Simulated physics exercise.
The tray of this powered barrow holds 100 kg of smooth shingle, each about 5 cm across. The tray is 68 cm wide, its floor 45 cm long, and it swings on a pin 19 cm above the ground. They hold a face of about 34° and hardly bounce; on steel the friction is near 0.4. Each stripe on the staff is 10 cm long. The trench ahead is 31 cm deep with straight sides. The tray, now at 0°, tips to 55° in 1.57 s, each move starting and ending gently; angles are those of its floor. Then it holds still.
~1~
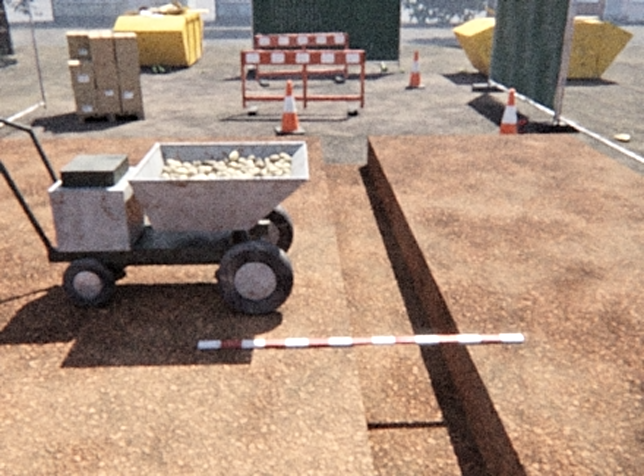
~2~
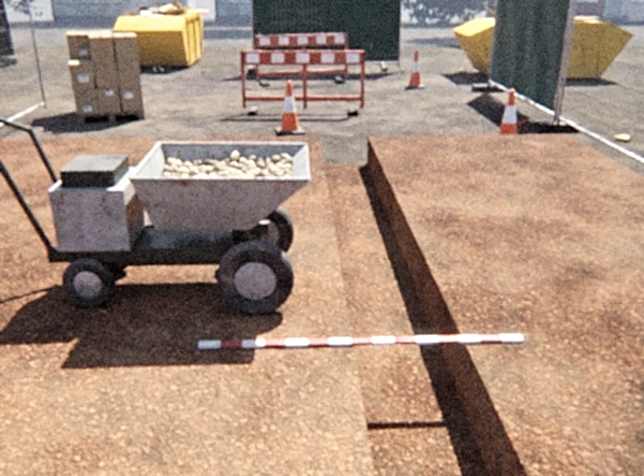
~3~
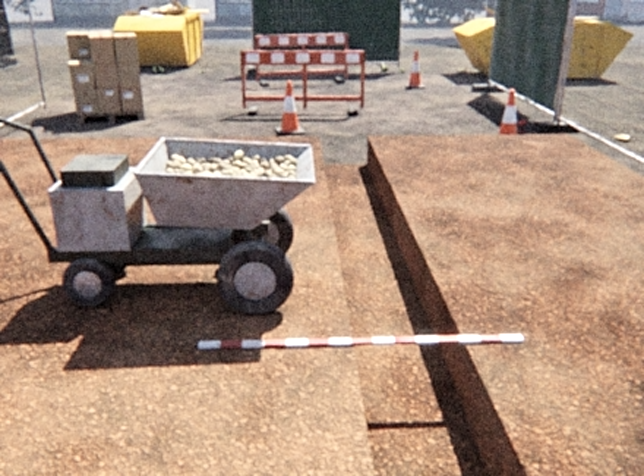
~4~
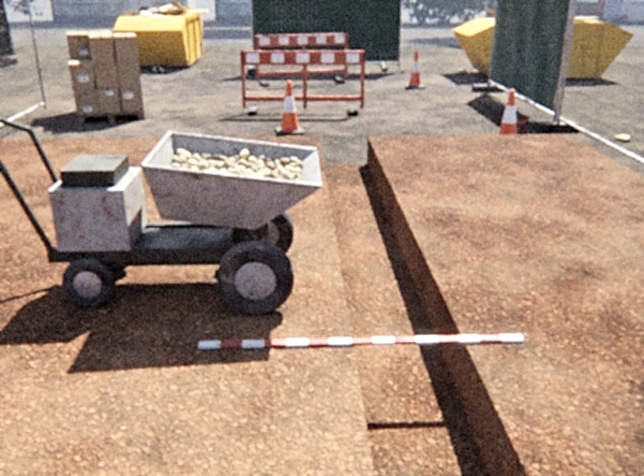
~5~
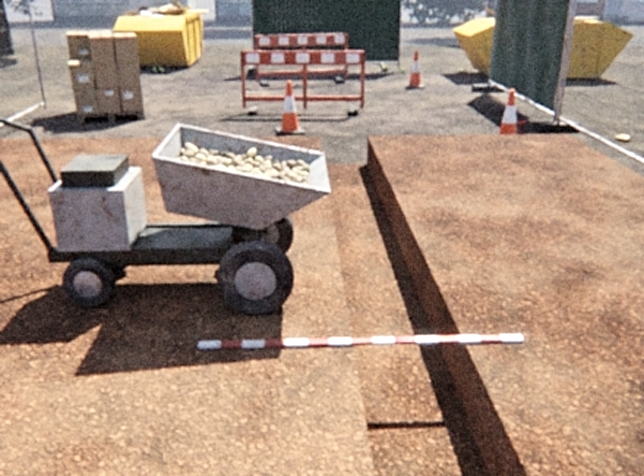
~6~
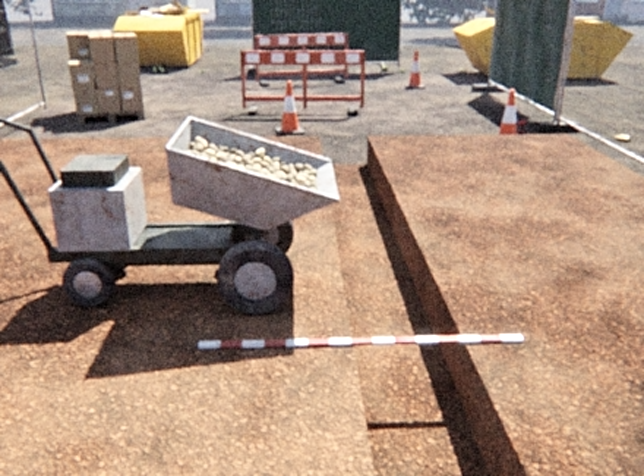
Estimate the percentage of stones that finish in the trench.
Roughly 100 per cent ends in the trench.
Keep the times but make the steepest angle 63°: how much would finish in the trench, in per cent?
Then about 100 per cent.
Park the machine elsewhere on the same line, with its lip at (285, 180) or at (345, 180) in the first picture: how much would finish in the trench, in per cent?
About 100 and 75 per cent.
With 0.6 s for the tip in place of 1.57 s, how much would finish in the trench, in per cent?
Then about 90 per cent.
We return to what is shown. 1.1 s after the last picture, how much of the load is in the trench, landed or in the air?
Some 30 per cent.
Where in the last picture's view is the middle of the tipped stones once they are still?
Around (399, 322).
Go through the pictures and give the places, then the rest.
In the first picture, the tray is at 0°, its lip at (307, 179); the top of the load is at (263, 165).
In the second picture, lip at (309, 180), floor tilted 1°, highest stones at (251, 167).
In the third picture, lip at (314, 182), floor tilted 3°, highest stones at (215, 164).
In the fourth picture, lip at (321, 186), floor tilted 7°, highest stones at (194, 162).
In the fifth picture, the tray is at 12°, its lip at (330, 192); the top of the load is at (192, 156).
In the sixth picture, the tray is at 18°, its lip at (339, 200); the top of the load is at (201, 149).
Then, 0.6 s after the last picture the floor is at 47°, 100 % in the tray; the foremost stones are at (350, 221).
Then, 1.1 s after the last picture the floor is at 55°, 72 % in the tray, 28 % in the trench; the foremost stones are at (422, 302).
Then, 1.4 s after the last picture the floor is at 55°, 39 % in the tray, 61 % in the trench; the foremost stones are at (440, 318).
Then, 3.4 s after the last picture the floor is at 55°, 0 % in the tray, 100 % in the trench; the foremost stones are at (443, 320).
